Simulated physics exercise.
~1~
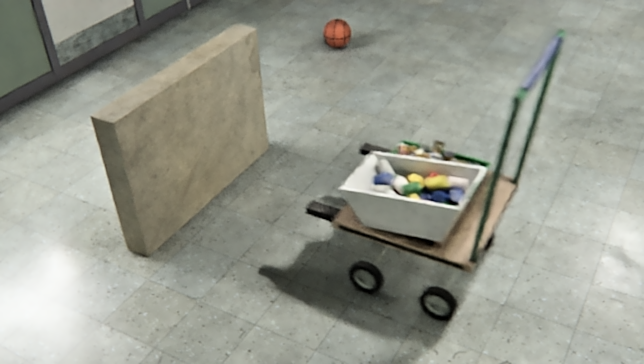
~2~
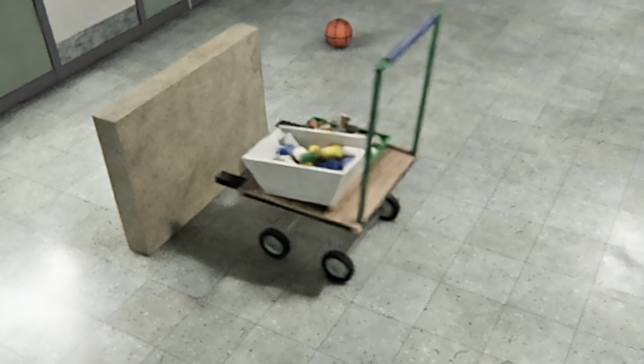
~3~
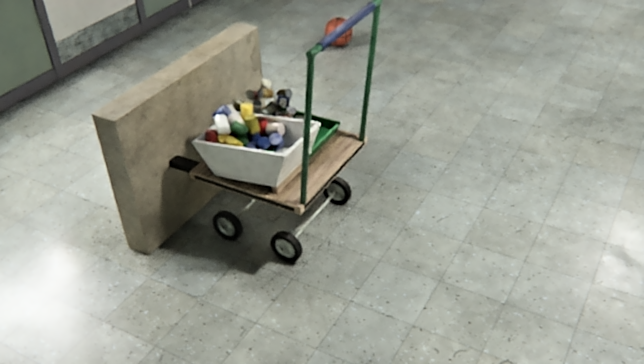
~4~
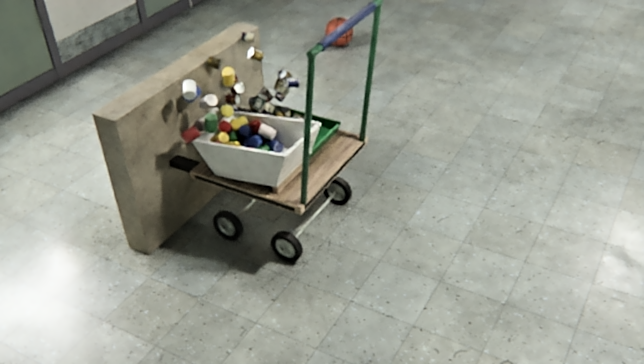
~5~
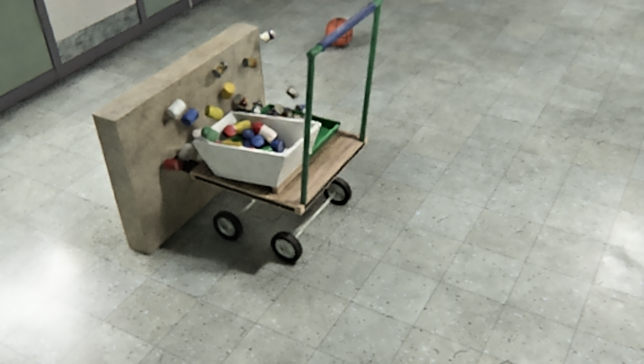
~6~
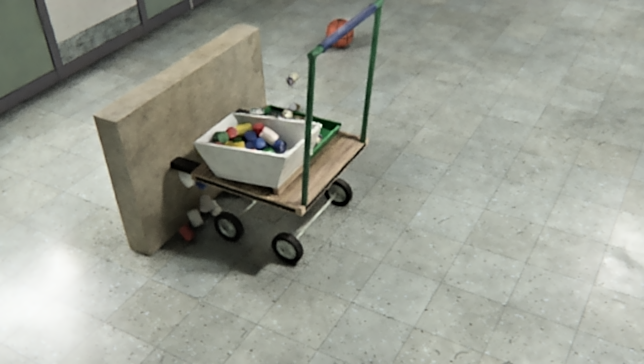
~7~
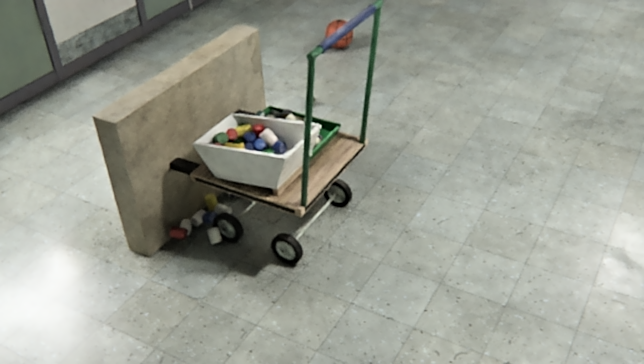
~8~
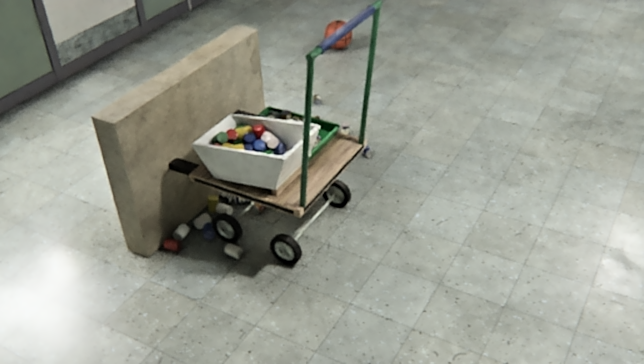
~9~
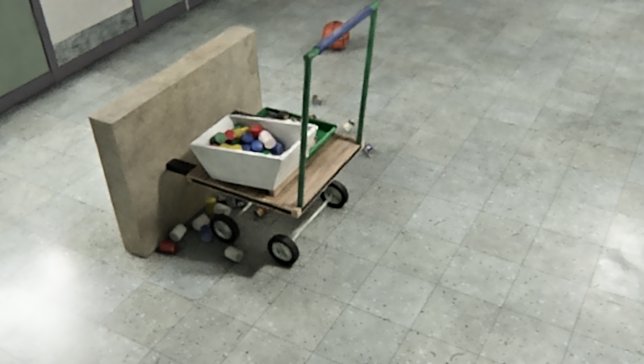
On a grey tiled floor, a trolley carrying a white container and a green container of small colourful items rolls left into a standing slab and stops; items fly forward against the slab and drop, ending scattered around the trolley while many remain in the containers.
